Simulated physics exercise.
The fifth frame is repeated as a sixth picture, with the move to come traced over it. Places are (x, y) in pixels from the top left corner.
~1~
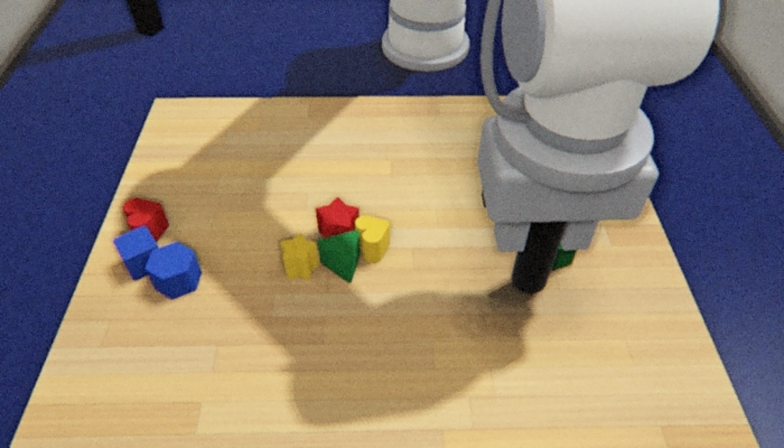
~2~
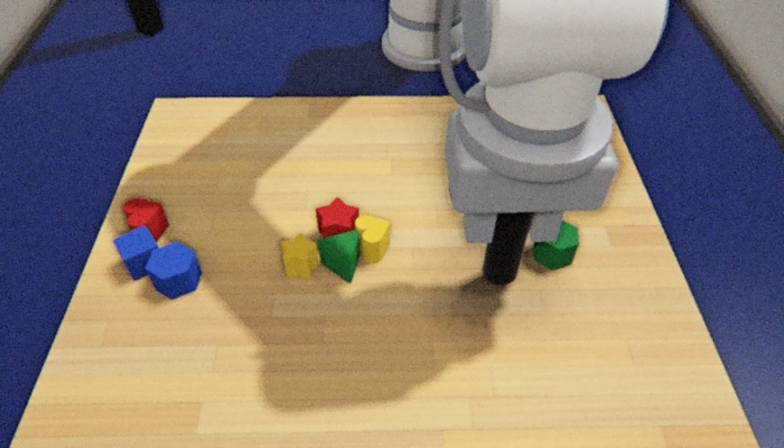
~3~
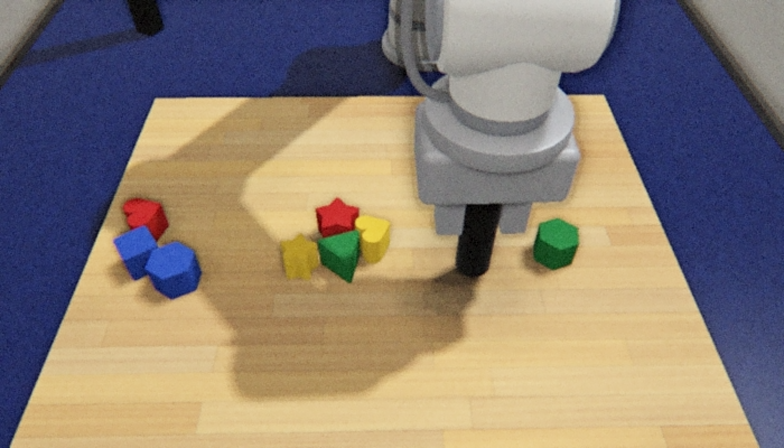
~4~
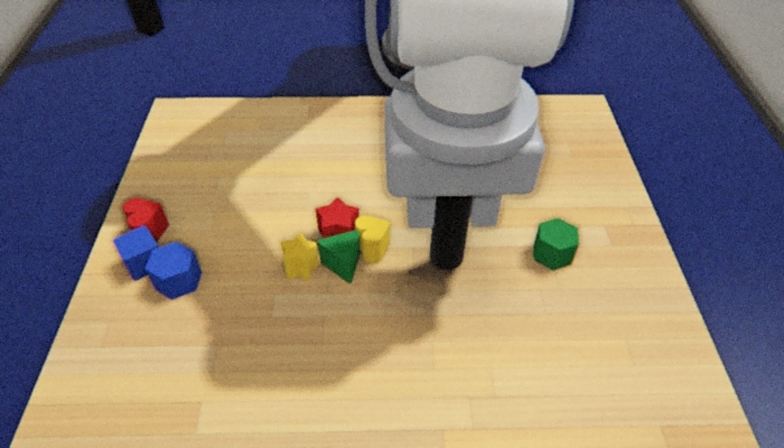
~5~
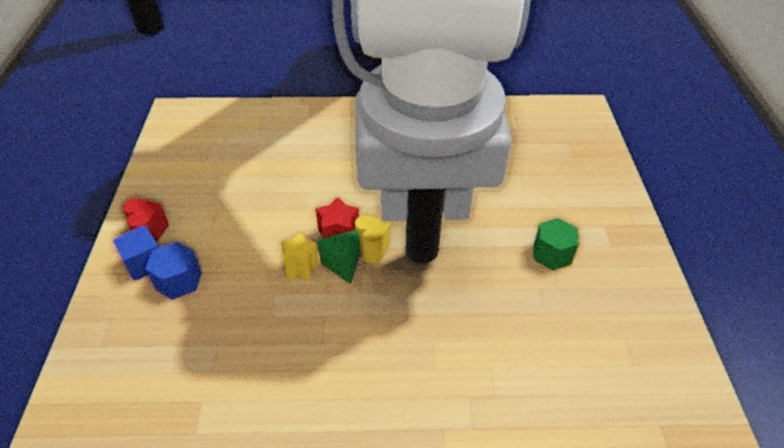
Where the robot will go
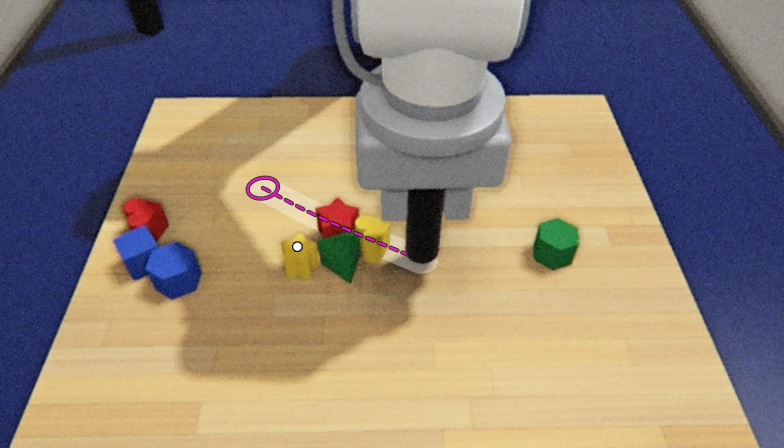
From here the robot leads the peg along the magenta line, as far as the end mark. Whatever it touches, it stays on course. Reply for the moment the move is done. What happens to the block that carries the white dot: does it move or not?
That one moves away.
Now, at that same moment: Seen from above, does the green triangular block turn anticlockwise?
Going by the path, yes.
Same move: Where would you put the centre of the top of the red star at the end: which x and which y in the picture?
The centre of its top face lies at (251, 193).
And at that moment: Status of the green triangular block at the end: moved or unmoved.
That block ends up displaced.
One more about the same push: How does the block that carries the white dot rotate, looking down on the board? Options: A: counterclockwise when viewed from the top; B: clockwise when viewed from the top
My pick is B.
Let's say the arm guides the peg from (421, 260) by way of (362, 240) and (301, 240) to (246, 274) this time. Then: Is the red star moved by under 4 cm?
Answer: No.
Drawn move, from (421, 260) via (336, 225), ending at (263, 188); the dot is on the yellow star.
On the path given first. One third of the way, peg (362, 227); yellow star (289, 253), turned 35° clockwise; red star (308, 205), turned 35° clockwise; green triangular block (328, 246), turned 50° anticlockwise; yellow heart block (331, 221), turned 45° anticlockwise.
Two thirds of the way, peg (308, 203); yellow star (289, 253), turned 35° clockwise; red star (268, 197); green triangular block (324, 247), turned 65° anticlockwise; yellow heart block (314, 222), turned 80° anticlockwise.
At the end, peg (261, 178); yellow star (289, 253), turned 35° clockwise; red star (251, 193), turned 80° anticlockwise; green triangular block (324, 247), turned 65° anticlockwise; yellow heart block (314, 222), turned 80° anticlockwise.
